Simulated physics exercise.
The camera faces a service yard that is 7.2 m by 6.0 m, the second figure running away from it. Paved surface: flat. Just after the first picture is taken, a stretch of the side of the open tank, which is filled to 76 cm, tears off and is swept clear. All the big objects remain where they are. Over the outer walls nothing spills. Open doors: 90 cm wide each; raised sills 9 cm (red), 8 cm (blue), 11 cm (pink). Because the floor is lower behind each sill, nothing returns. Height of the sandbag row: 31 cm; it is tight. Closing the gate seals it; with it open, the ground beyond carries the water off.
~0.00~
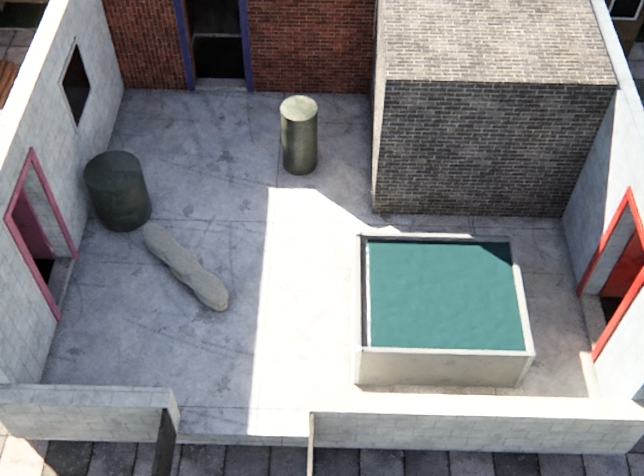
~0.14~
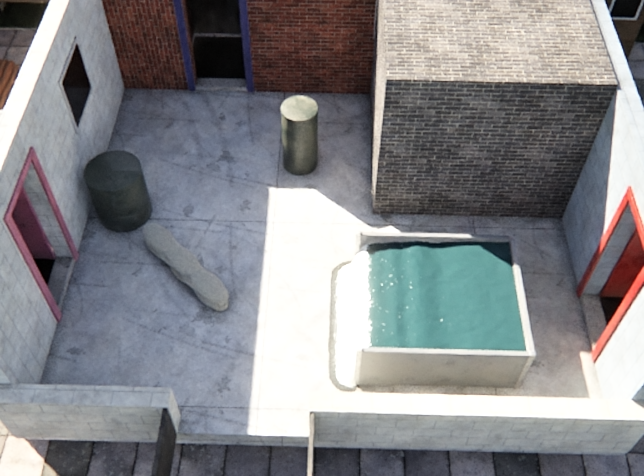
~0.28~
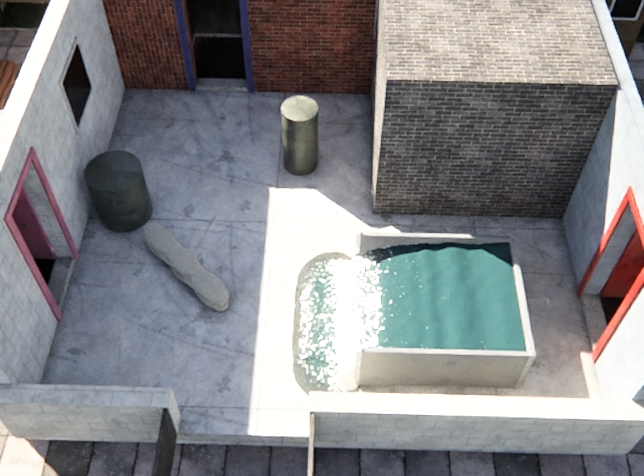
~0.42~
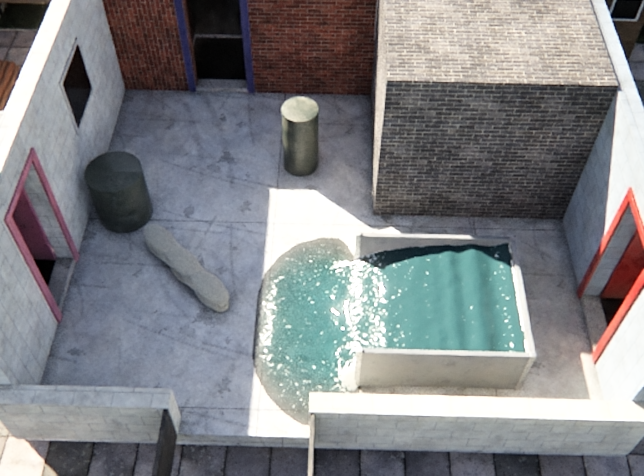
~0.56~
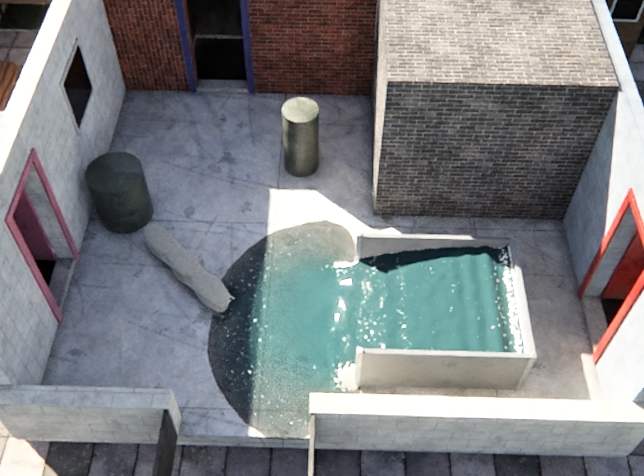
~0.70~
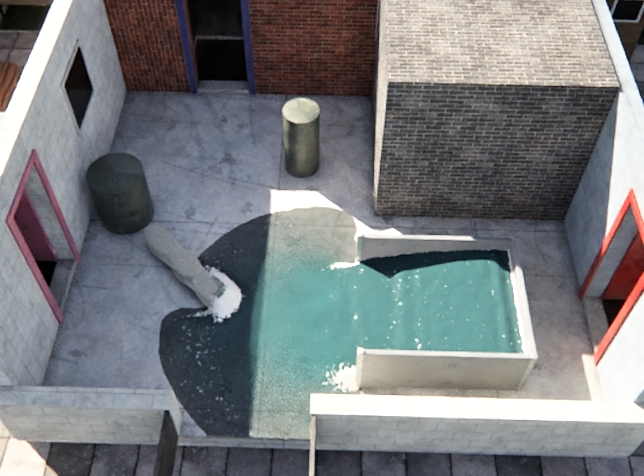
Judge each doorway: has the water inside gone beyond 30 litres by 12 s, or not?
Judgement: The red door not beyond; the blue door beyond; the pink door beyond.
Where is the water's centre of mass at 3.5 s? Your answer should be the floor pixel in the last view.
The water is centred near (214, 263).
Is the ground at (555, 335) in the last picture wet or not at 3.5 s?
Not yet touched.
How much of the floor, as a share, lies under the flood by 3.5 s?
Near 60 per cent is wet.
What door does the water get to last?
That would be the red one.
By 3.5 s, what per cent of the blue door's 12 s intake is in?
Share: ~ 10 %.
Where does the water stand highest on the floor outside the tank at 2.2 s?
Roughly (49, 412).
After 1.4 s water covers 40 % of the floor and is deepest (36 cm) near (236, 307); red door not reached, blue door not reached, pink door 8 cm at the sill, 0 L in.
After 2.2 s water covers 55 % of the floor and is deepest (48 cm) near (49, 412); red door not reached, blue door not reached, pink door 16 cm at the sill, 3 L in.
After 3.5 s water covers 60 % of the floor and is deepest (33 cm) near (131, 252); red door not reached, blue door 17 cm at the sill, 8 L in, pink door 13 cm at the sill, 23 L in.
After 7.0 s water covers 75 % of the floor and is deepest (18 cm) near (364, 107); red door not reached, blue door 10 cm at the sill, 80 L in, pink door 10 cm at the sill, 52 L in.
After 12.0 s water covers 95 % of the floor and is deepest (9 cm) near (110, 153); red door 3 cm at the sill, 0 L in, blue door 5 cm at the sill, 85 L in, pink door 6 cm at the sill, 53 L in.
